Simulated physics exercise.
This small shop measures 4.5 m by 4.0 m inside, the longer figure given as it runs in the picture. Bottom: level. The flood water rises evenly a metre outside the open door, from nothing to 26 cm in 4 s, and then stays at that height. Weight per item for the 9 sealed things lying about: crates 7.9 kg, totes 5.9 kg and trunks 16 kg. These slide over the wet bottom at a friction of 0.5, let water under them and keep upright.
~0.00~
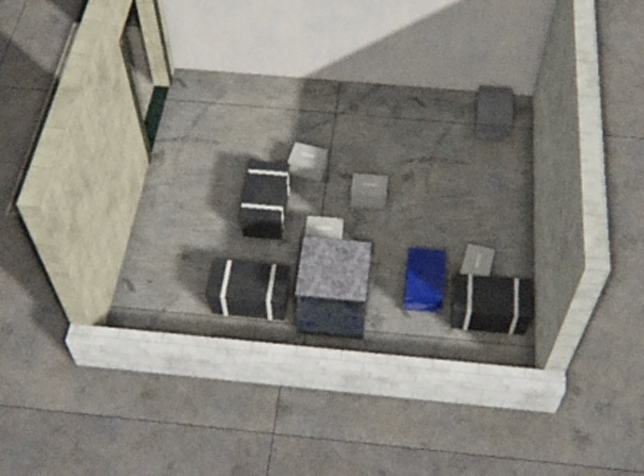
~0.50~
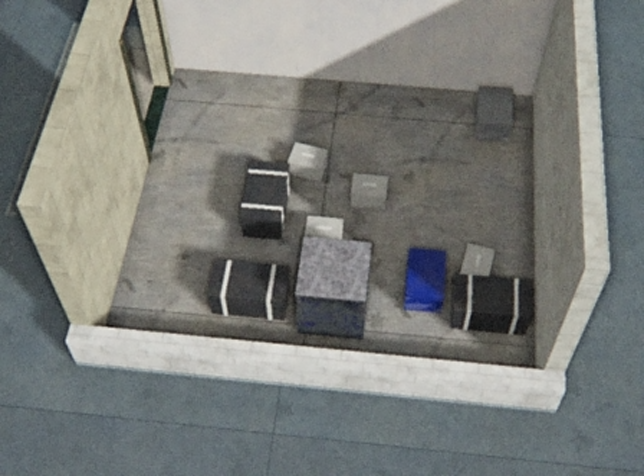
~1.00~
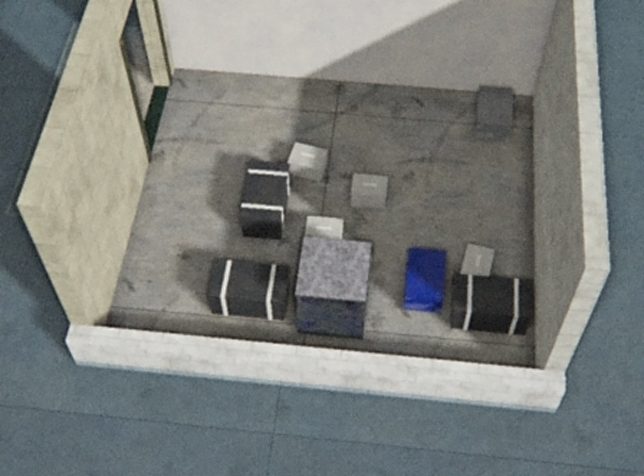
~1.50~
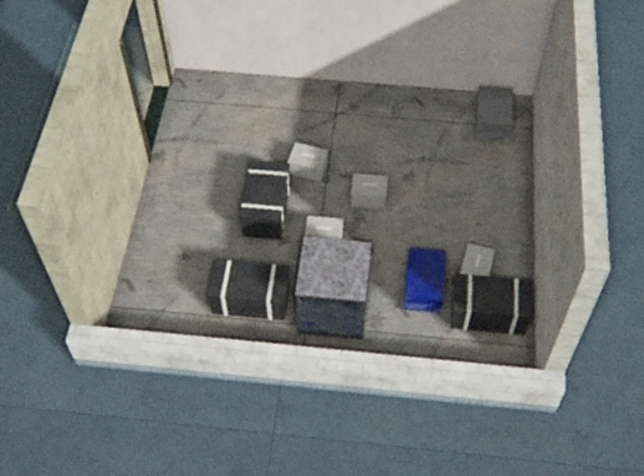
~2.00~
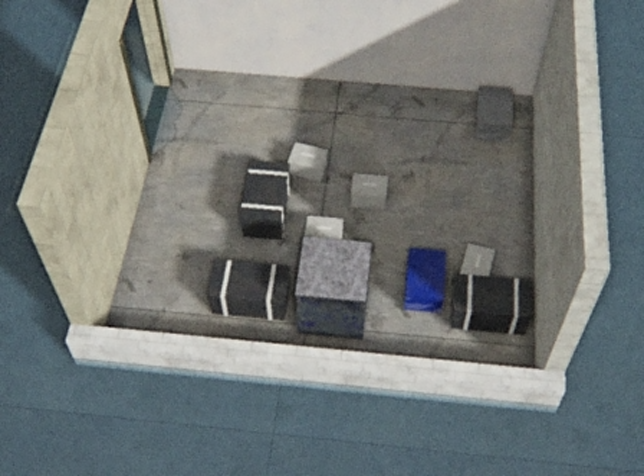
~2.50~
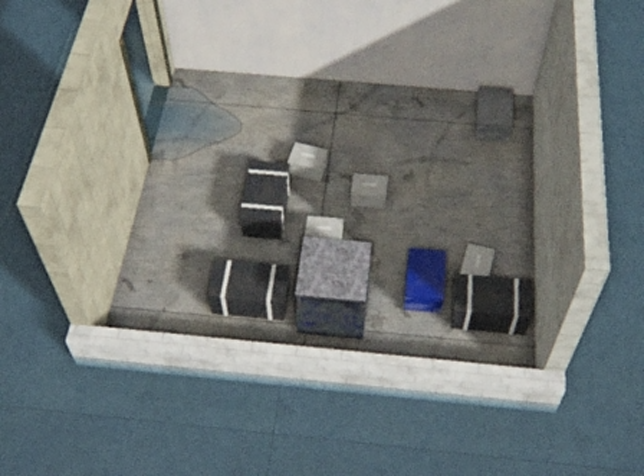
Water covers the ground outside, then spreads through the doorway onto the room's floor.
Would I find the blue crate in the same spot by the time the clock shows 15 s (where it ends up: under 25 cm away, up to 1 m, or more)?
The move is medium.
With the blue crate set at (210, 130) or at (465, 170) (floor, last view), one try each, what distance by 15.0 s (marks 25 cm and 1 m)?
Going in order, it gets pushed a long way and then it gets pushed a long way.
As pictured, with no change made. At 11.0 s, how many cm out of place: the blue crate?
I'd put it at around 50 cm.
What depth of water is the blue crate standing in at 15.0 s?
Roughly 15 cm.
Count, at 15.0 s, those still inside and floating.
The number is 9.
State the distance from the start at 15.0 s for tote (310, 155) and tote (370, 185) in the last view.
In that order: 300 cm, 100 cm.
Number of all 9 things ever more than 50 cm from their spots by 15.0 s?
The total is 9.
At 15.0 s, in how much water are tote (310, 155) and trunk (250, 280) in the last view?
Some 18 cm at the first, some 13 cm at the second.
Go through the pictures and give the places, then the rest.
The first picture shows the blue crate at (426, 273) rests on the ground; water covers 0.0 m2; 0 of 9 have shifted.
The second picture shows the blue crate at (426, 273), on the bottom; water covers 0.0 m2; 0 of 9 have shifted.
The third picture shows the blue crate at (426, 273), on the bottom; 0.0 m2 under water; 0 of 9 have shifted.
The fourth picture shows the blue crate at (426, 273), on the bottom; water covers 0.0 m2; 0 of 9 have shifted.
The fifth picture shows the blue crate at (426, 273) rests on the ground; water covers 0.1 m2; 0 of 9 have shifted.
The sixth picture shows the blue crate at (426, 273) rests on the ground; 0.7 m2 under water; 0 of 9 have shifted.
After 3.5 s the blue crate is near (426, 273), 0.0 m from its start, aground; 0 afloat.
After 6.8 s the blue crate is near (435, 279), 0.1 m from its start, aground; 3 afloat.
After 11.0 s the blue crate is near (396, 297), 0.5 m from its start, afloat; 9 afloat.
After 15.0 s the blue crate is near (393, 244), 0.4 m from its start, afloat; 9 afloat.
